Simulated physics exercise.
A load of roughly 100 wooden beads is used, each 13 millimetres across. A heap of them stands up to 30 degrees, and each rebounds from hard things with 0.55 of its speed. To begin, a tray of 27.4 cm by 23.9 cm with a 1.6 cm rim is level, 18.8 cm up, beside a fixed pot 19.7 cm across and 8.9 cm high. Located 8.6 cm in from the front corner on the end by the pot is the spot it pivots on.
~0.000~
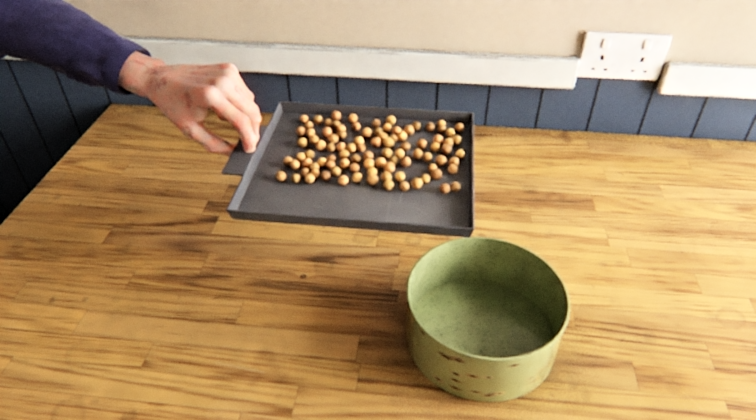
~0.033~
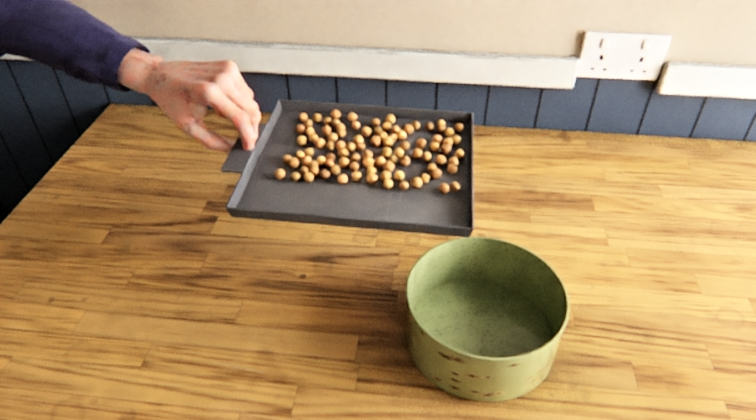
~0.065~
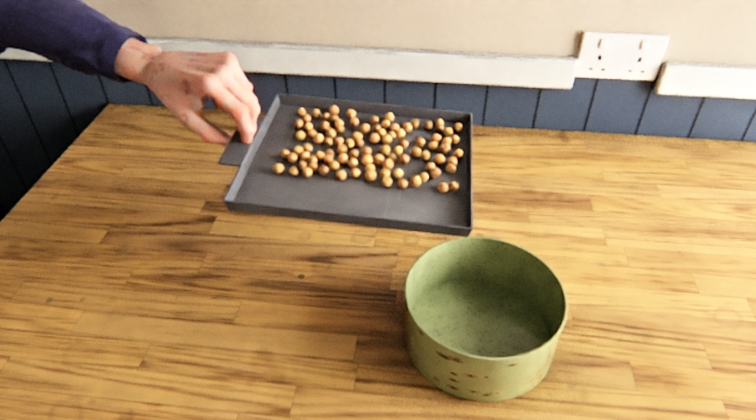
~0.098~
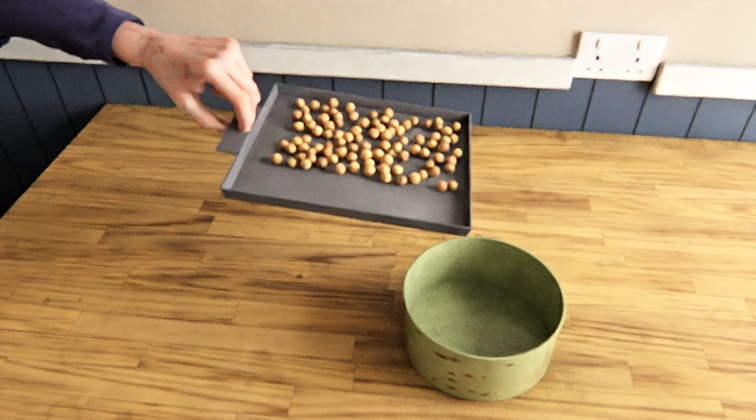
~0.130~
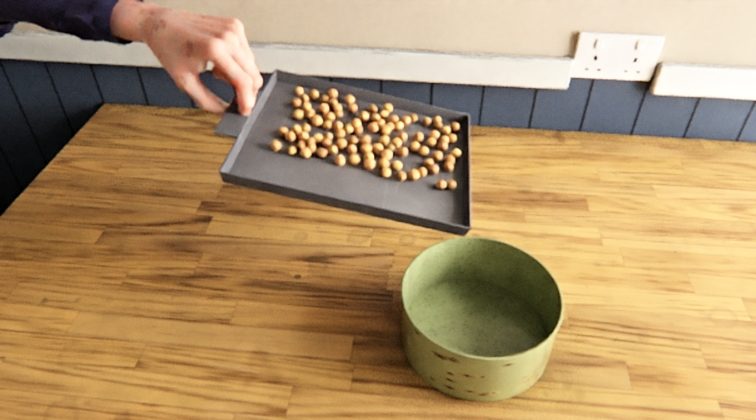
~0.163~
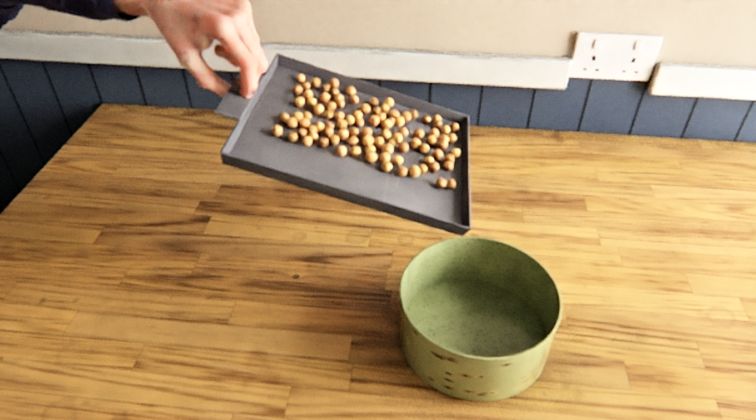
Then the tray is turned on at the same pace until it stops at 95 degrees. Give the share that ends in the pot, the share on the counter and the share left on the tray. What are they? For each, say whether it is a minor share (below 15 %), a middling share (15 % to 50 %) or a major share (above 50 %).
I expect this. Pot - a middling share. Counter - a major share. Left on the tray - a minor share.
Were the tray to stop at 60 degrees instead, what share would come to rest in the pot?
Near 10 %, then.
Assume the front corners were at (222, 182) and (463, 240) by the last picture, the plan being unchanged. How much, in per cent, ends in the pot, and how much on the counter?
Pot 100, counter 0.
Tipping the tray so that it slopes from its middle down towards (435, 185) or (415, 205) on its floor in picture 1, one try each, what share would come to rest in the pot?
First try: Around 70 percent; second try: Around 100 percent.
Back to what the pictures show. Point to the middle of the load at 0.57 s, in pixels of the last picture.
Approximately (473, 154) in the last view.
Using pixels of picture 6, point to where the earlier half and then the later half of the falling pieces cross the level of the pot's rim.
It passes about (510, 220) first and (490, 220) afterwards.
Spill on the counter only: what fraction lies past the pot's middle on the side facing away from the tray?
I reckon around 80 per cent.
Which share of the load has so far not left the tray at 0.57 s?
I'd say close to 90 per cent.
After 0.41 s, tilt 56 degrees; the tray holds 100 %, the pot 0 %.
After 0.57 s, tilt 82 degrees; the tray holds 90 %, the pot 0 %.
After 0.86 s, tilt 95 degrees; the tray holds 5 %, the pot 15 %.
By 2.1 s all is still; pot 20 %, counter 80 %, tray 0 %.
